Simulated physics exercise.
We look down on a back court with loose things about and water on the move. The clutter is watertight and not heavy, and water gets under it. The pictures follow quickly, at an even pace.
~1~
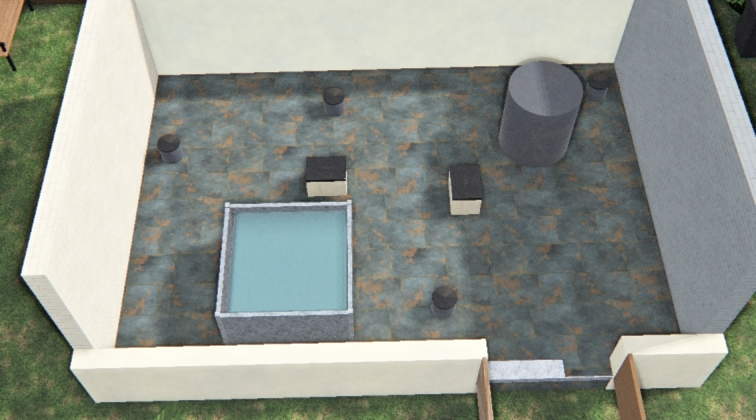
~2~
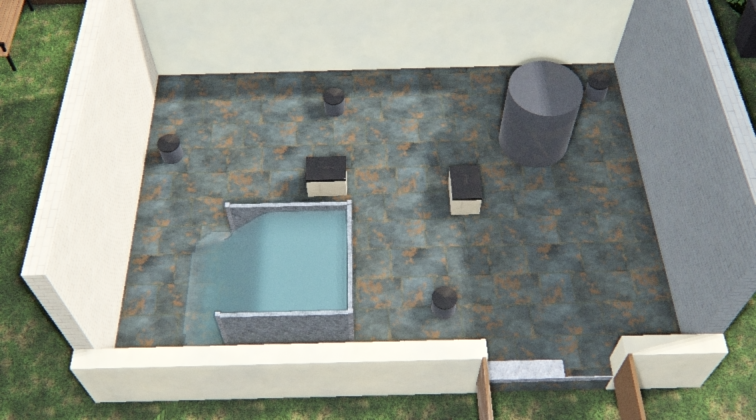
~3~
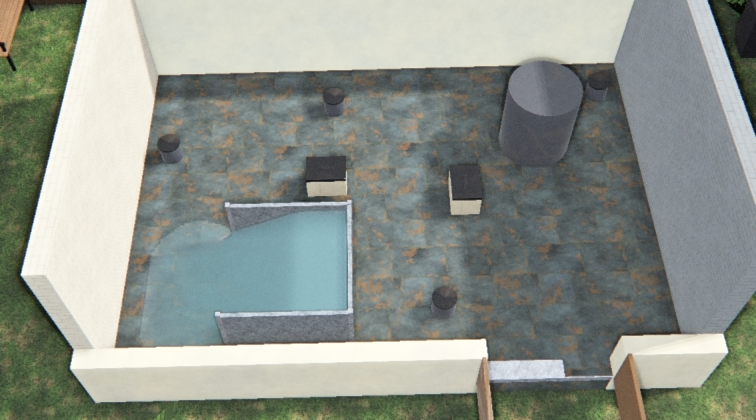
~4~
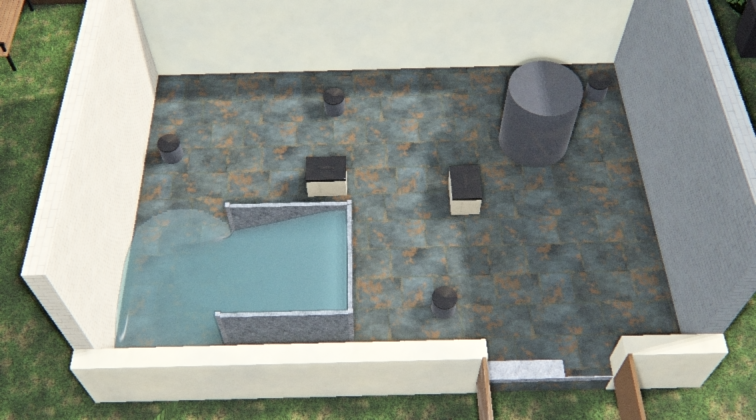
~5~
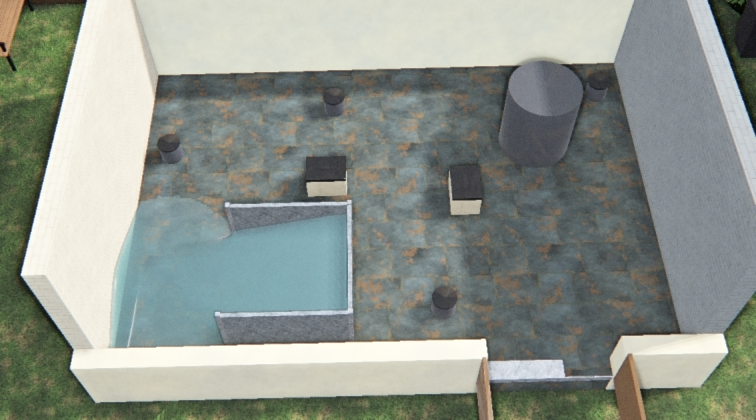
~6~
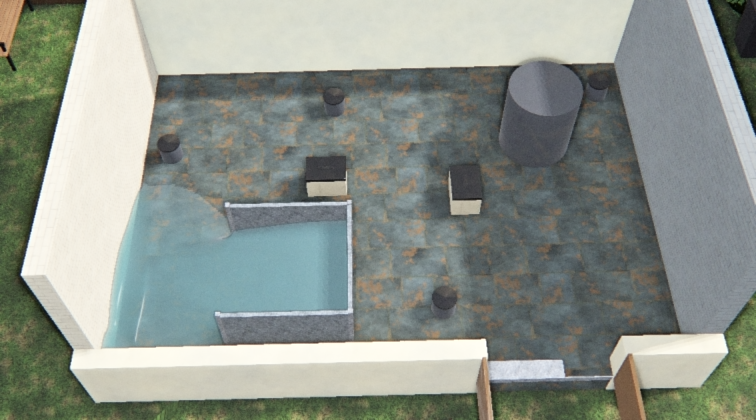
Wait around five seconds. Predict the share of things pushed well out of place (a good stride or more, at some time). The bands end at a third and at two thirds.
That comes to one to two thirds.
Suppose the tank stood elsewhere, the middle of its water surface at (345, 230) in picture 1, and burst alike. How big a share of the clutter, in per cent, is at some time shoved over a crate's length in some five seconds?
Some 40 per cent.
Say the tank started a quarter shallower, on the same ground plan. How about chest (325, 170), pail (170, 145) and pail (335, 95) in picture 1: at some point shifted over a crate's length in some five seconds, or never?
As listed: Less than that, moved that far, shifted that much.
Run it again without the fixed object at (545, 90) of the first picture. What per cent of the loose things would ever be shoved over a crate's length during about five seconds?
About 60 per cent.
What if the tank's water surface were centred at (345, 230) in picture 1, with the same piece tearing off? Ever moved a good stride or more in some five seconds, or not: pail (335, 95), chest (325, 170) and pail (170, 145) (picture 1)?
In that order: Yes, not that far, swept aside.
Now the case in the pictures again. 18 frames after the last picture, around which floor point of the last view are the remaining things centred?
Near (448, 151).
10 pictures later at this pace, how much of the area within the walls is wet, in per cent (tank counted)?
Roughly 30 per cent.
A moment on, 0 of 7 are well off their spots; 0 afloat.
Next, 1 of 7 are well off their spots; 0 afloat.
Later, 1 of 7 are well off their spots; 0 afloat.
In the end, 4 of 7 are well off their spots, and 4 have been at some point; 1 afloat.
